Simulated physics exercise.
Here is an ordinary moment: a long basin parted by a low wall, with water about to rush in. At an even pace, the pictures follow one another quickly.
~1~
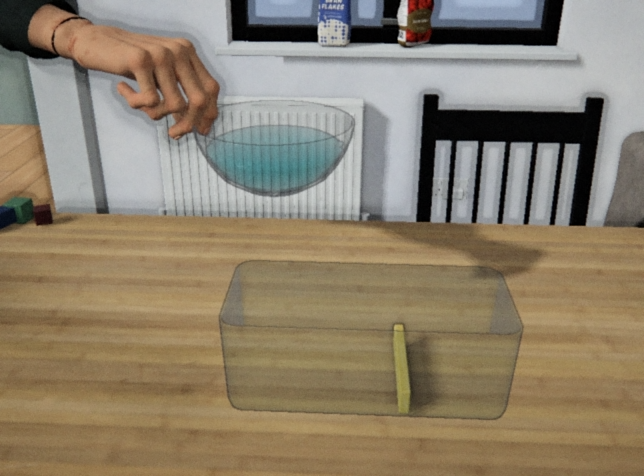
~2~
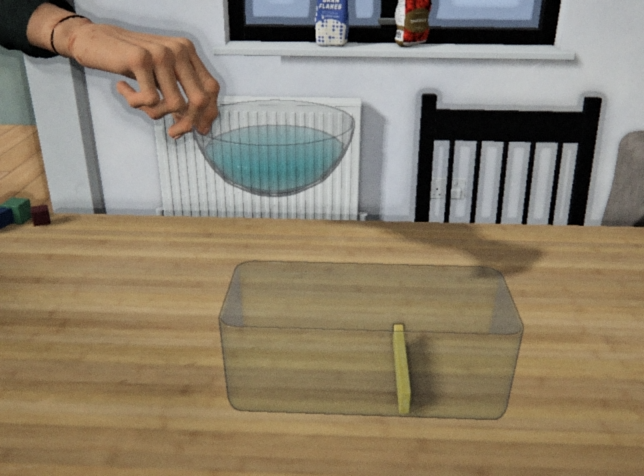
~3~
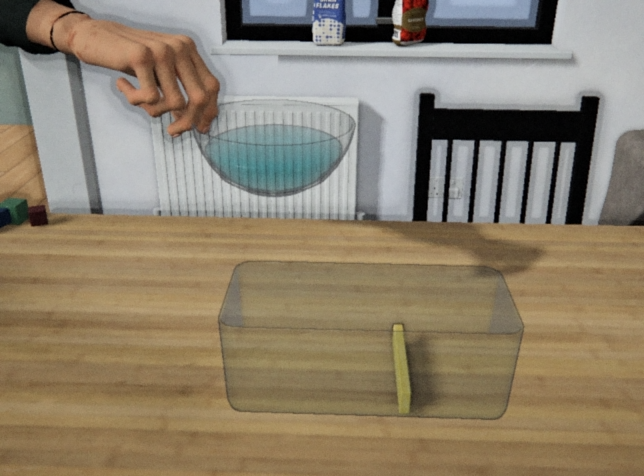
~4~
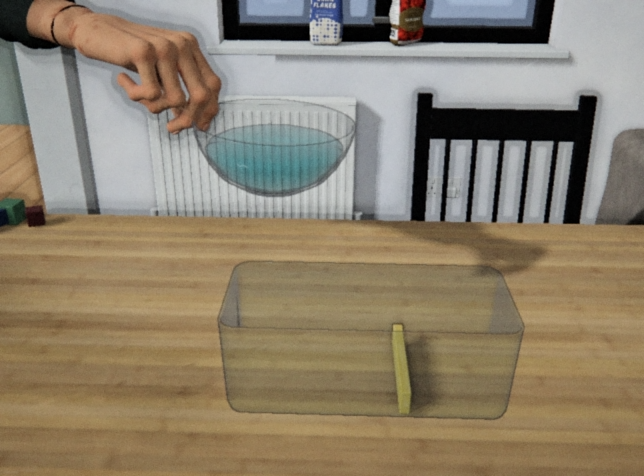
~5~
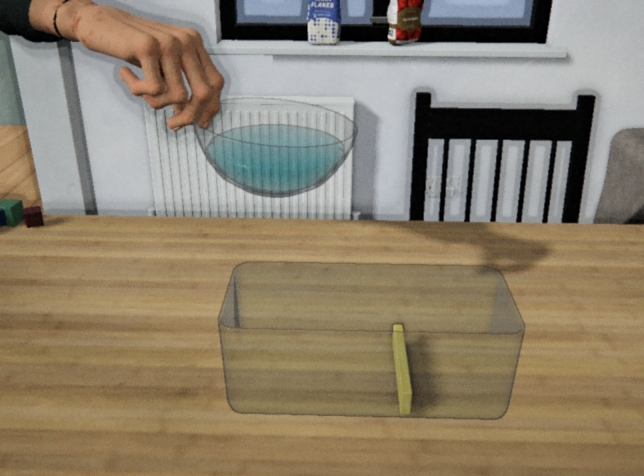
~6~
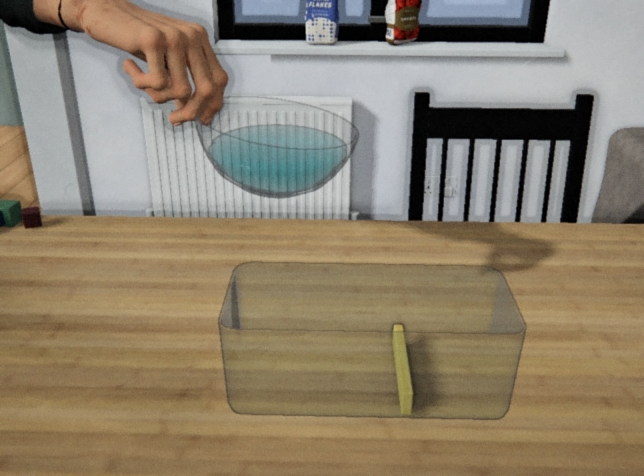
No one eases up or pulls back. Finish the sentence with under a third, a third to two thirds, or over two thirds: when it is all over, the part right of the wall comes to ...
When it is all over, the part right of the wall comes to a third to two thirds.
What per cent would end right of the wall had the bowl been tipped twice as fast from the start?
Roughly 35 in a hundred.
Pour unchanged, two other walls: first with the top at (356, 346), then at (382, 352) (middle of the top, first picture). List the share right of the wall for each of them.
Roughly 90 % and then 75 %.
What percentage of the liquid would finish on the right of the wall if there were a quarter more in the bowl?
I'd say roughly 60 percent.
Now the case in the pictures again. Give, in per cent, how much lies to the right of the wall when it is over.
Some 55 parts in a hundred.
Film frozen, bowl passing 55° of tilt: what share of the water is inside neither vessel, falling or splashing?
It's close to 30 percent.
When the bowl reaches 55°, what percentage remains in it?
Some 60 per cent has not yet come out.
A moment on, the bowl is tipped part way and 60 per cent is still to pour, 5 is left of the wall and 3 right of it.
Next, the bowl is tipped on its side and 3 per cent is still to pour, 33 is left of the wall and 52 right of it.
Then the bowl is tipped on its side and 0 per cent is still to pour, 46 is left of the wall and 53 right of it.
Later the bowl is tipped on its side and 0 per cent is still to pour, 46 is left of the wall and 53 right of it.
At rest 46 per cent lies left of the wall, 52 right of it and 1 outside.
